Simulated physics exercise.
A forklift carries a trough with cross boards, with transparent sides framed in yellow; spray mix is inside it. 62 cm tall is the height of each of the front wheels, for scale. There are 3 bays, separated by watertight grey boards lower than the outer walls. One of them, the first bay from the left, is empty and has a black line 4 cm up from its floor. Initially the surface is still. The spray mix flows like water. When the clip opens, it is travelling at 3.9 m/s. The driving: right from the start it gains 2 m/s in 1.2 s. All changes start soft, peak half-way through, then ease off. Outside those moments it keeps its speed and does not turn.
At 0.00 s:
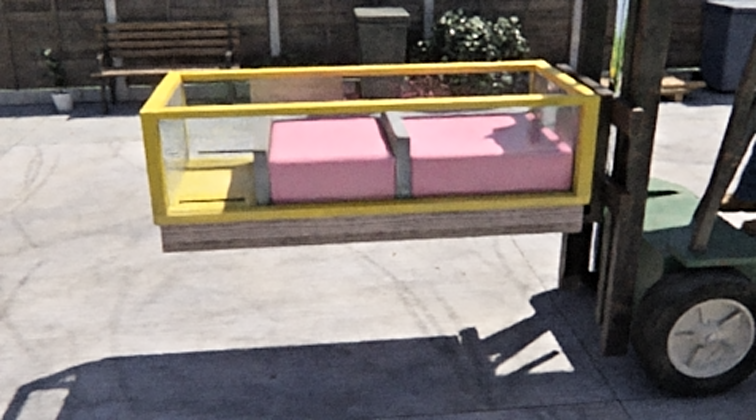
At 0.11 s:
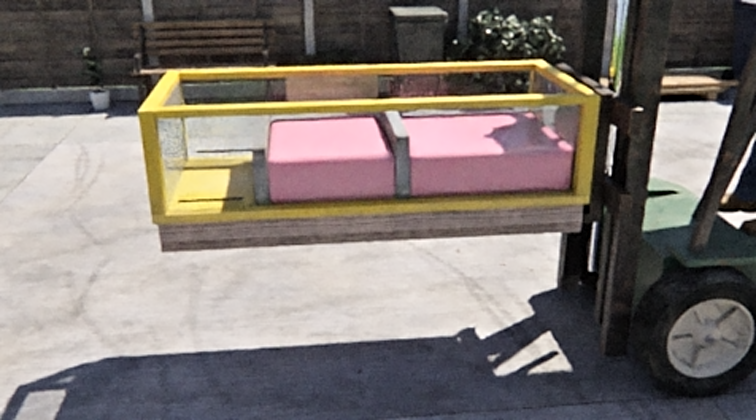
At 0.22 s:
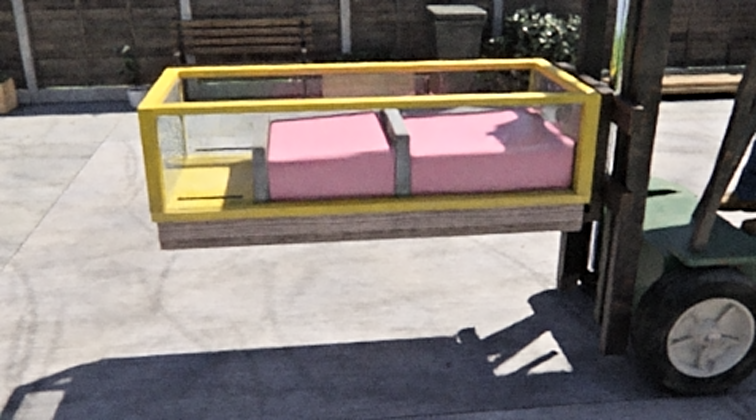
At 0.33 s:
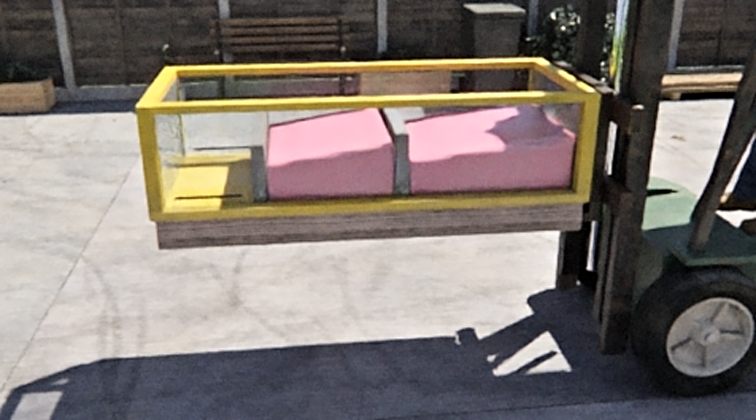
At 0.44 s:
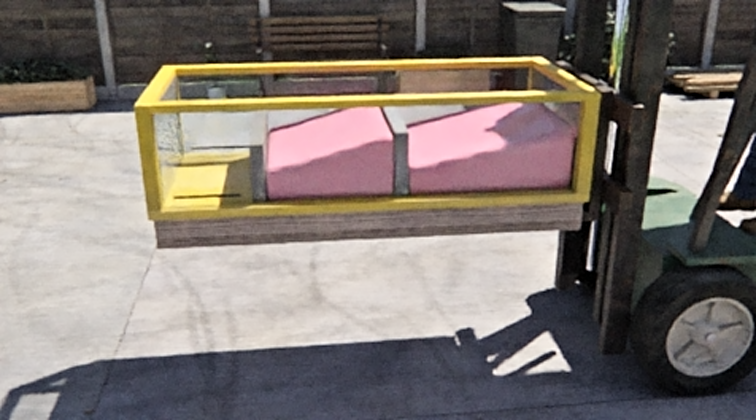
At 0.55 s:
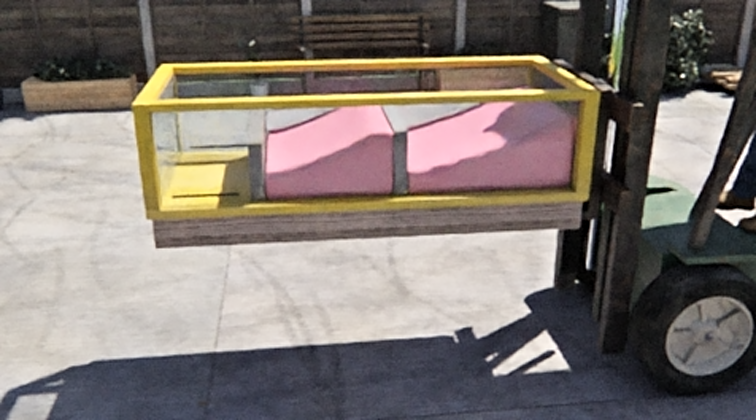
A forklift carried a yellow-framed clear trough of pink liquid leftward across a paved yard, picking up speed, and the level pink surfaces tilted, rising on the right while the left bay stayed empty.
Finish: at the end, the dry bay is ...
... still dry.
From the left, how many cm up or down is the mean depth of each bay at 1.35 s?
From the left: 0, 1 down, 0.
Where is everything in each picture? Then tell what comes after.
In the first frame, bays from the left stand at dry, (327, 122), (460, 117); board top at (259, 151) and (404, 138); the front is on the left, levels are read along the far wall; a wheel hub at (716, 343).
In the second frame, bays from the left stand at dry, (326, 121), (460, 116).
In the third frame, bays from the left stand at dry, (326, 119), (460, 116).
In the fourth frame, bays from the left stand at dry, (324, 118), (459, 114).
In the fifth frame, bays from the left stand at dry, (324, 118), (458, 114).
In the sixth frame, bays from the left stand at dry, (322, 117), (457, 115); a wheel hub at (714, 341).
After 0.95 s left to right it is 0, 20, 21 cm deep.
After 1.35 s left to right it is 0, 20, 21 cm deep.
After 1.85 s left to right it is 0, 20, 21 cm deep.
After 4.18 s left to right it is 0, 20, 21 cm deep.
